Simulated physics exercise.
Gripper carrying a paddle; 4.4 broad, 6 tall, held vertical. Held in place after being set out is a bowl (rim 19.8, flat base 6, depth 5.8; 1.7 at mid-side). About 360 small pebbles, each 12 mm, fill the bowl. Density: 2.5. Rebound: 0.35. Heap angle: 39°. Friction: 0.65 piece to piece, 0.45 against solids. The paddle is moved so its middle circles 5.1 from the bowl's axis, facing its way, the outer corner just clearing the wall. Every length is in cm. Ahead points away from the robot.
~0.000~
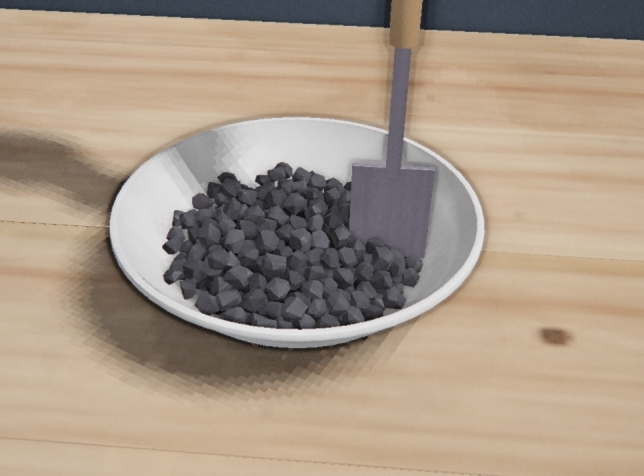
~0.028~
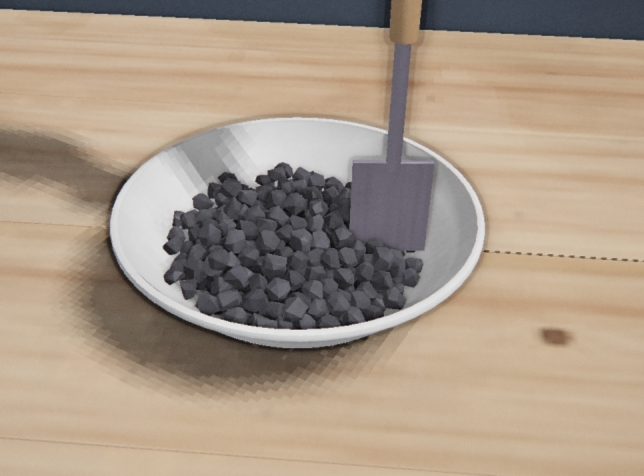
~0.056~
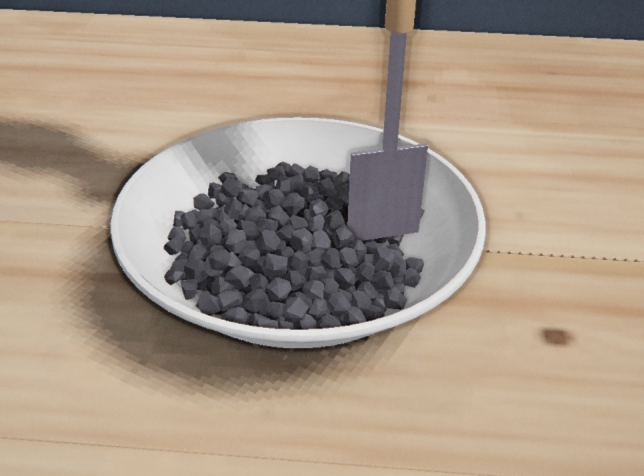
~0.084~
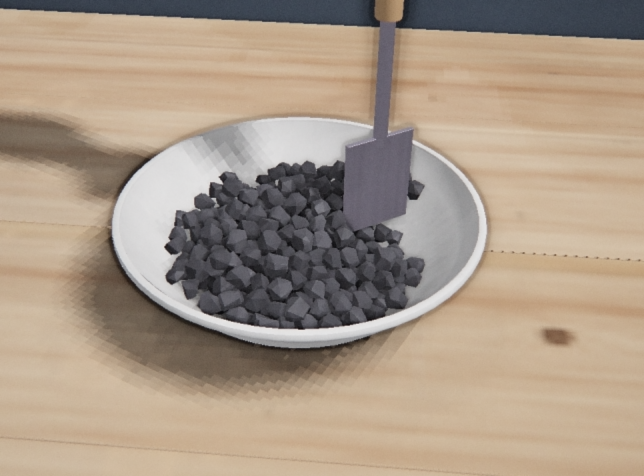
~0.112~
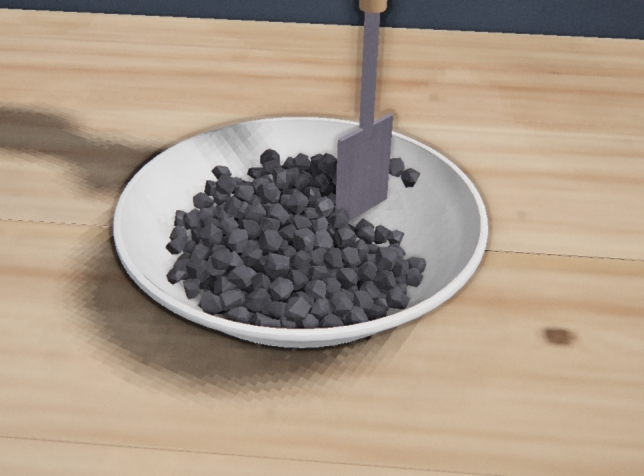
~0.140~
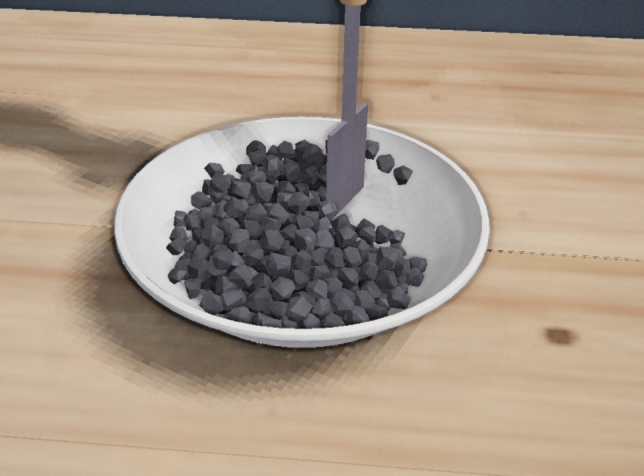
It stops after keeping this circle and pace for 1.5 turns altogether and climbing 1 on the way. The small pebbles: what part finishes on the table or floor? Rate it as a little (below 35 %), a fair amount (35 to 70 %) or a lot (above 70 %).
A little.
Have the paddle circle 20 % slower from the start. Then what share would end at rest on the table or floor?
Roughly 20 per cent.
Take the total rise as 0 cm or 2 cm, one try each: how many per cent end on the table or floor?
Roughly 30 percent, then roughly 20 percent.
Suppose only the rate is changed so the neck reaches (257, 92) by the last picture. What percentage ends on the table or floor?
Close to 45 in a hundred.
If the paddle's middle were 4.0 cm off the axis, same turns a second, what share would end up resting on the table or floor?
Some 20 percent would.
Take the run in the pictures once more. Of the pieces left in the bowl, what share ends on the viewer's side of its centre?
About 55 %.
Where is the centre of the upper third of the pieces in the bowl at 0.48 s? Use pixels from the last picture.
(303, 285), roughly.
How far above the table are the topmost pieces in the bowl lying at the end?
Measured height: Some 6.0 cm.
After 0.48 s, 251° round, highest piece 9 above the table; 313 in the bowl, 30 on the table or floor, 15 in flight or on the tool.
After 0.83 s, 76° round, highest piece 8 above the table; 277 in the bowl, 78 on the table or floor, 3 in flight or on the tool.
After 1.20 s, 180° round, highest piece 6 above the table; 262 in the bowl, 95 on the table or floor, 1 in flight or on the tool.
After 1.90 s, 180° round, highest piece 6 above the table; 262 in the bowl, 96 on the table or floor.
At rest, 262 in the bowl, 96 on the table or floor. That is 27 % on the table or floor.
